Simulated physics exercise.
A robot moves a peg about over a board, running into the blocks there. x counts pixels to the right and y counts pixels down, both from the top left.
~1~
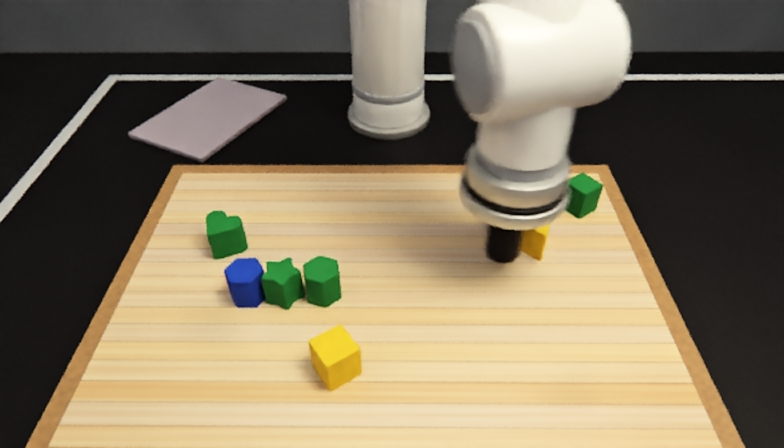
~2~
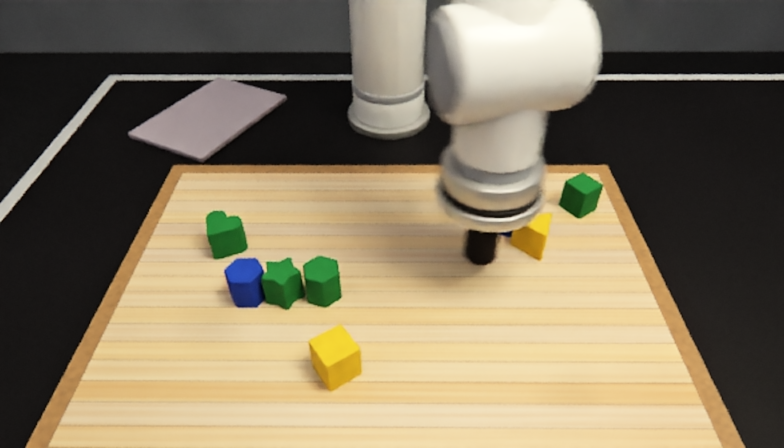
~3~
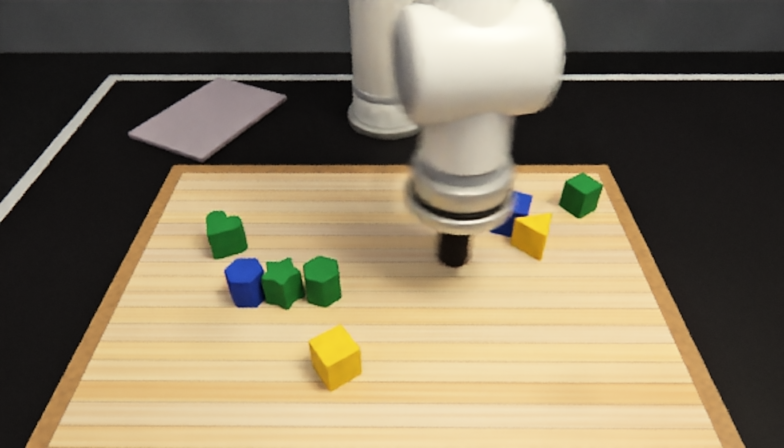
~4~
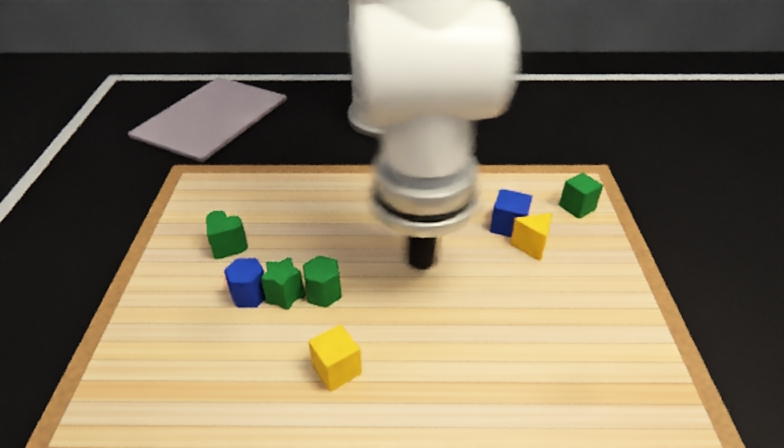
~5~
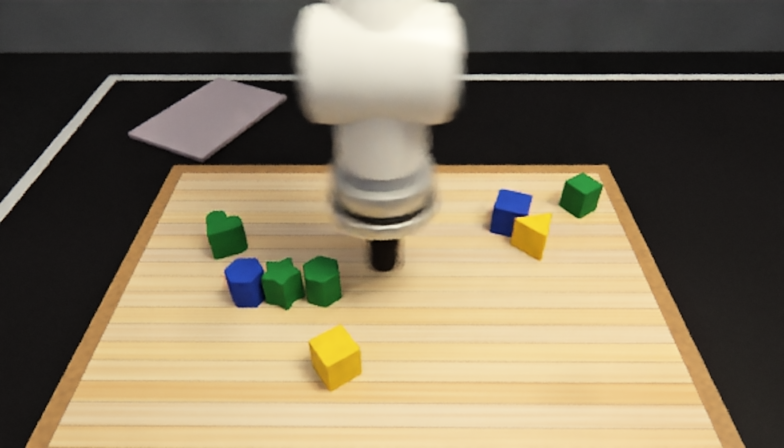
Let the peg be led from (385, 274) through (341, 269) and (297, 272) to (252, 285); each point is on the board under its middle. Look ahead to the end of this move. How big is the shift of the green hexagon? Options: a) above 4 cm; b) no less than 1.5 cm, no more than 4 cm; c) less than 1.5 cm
c
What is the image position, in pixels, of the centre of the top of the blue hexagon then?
I predict (219, 281).
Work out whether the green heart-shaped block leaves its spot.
The push misses it.
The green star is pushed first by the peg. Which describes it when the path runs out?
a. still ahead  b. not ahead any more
The correct letter is b.
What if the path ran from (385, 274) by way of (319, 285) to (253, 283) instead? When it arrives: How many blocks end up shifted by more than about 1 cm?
My forecast: 3 or more.
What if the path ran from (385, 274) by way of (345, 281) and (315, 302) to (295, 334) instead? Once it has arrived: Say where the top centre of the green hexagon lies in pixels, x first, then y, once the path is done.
Around pixel (261, 332).
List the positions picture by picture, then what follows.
Peg tip at (502, 252); block tops, green heart-shaped block at (221, 222); blue hexagon at (243, 269); green star at (280, 270); green hexagon at (321, 268), in the first frame.
Peg at (480, 254); blocks unchanged, in the second frame.
Peg at (453, 257); blocks unchanged, in the third frame.
Peg at (421, 259); blocks unchanged, in the fourth frame.
Peg at (384, 261); green heart-shaped block at (221, 222); blue hexagon at (243, 269); green star at (280, 270); green hexagon at (321, 268), in the fifth frame.
What follows on the original path. One third of the way, peg at (338, 255); nothing pushed yet.
Two thirds of the way, peg at (294, 259); green star at (277, 273).
At the end, peg at (249, 272); green heart-shaped block in place; blue hexagon at (219, 281), turned 30° clockwise; green star at (262, 280), turned 85° anticlockwise; green hexagon in place.
